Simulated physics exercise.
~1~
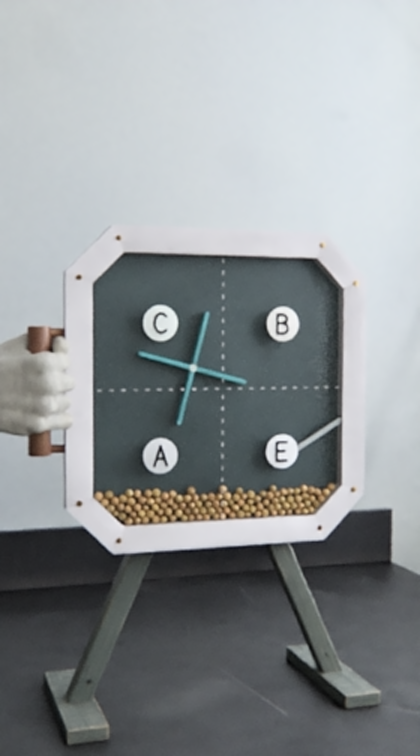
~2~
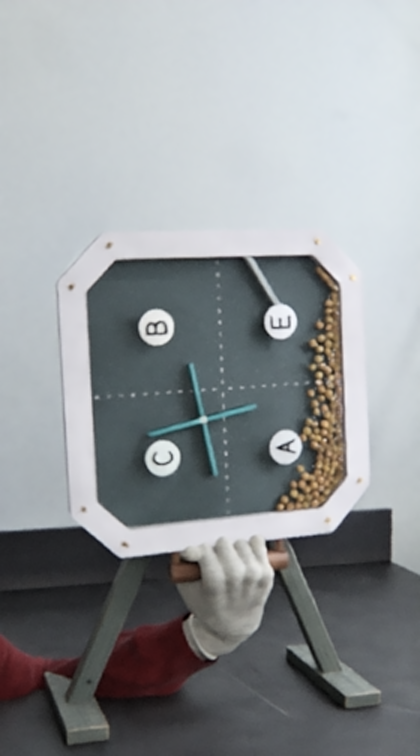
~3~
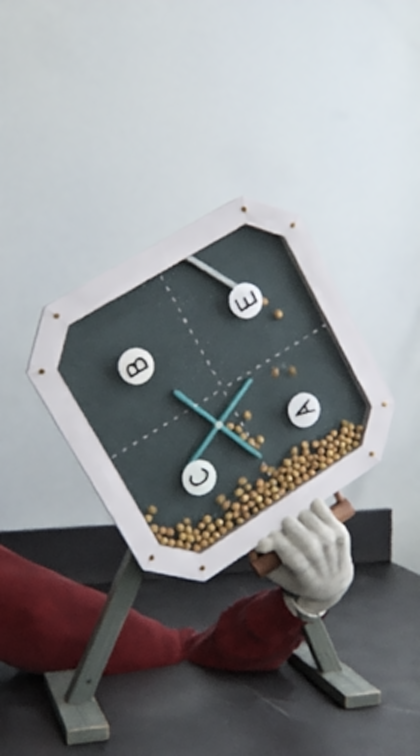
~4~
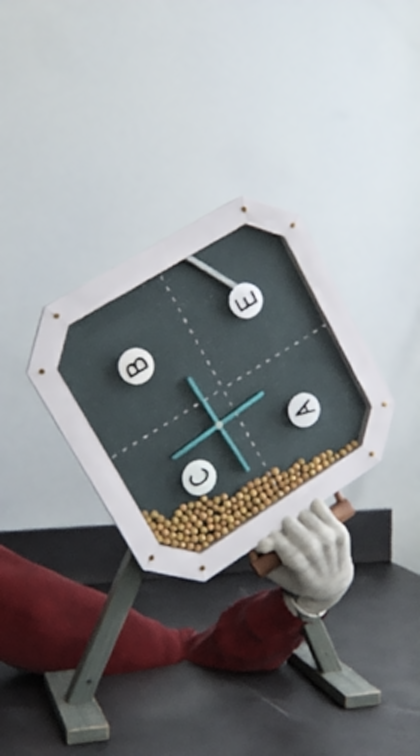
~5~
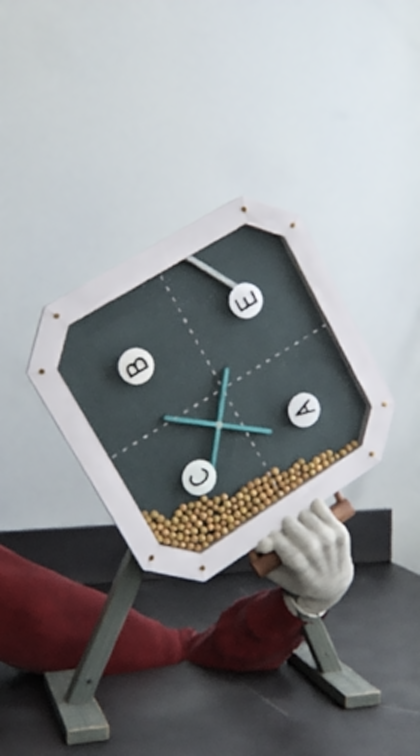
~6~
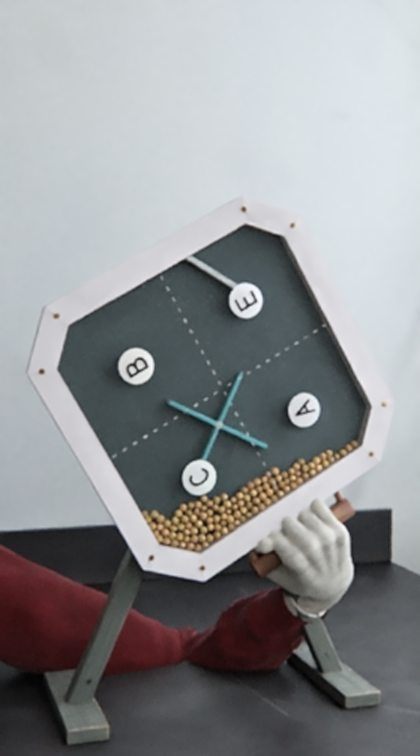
A gloved hand turns the case anticlockwise, and the beads slide and settle along its lower edge.
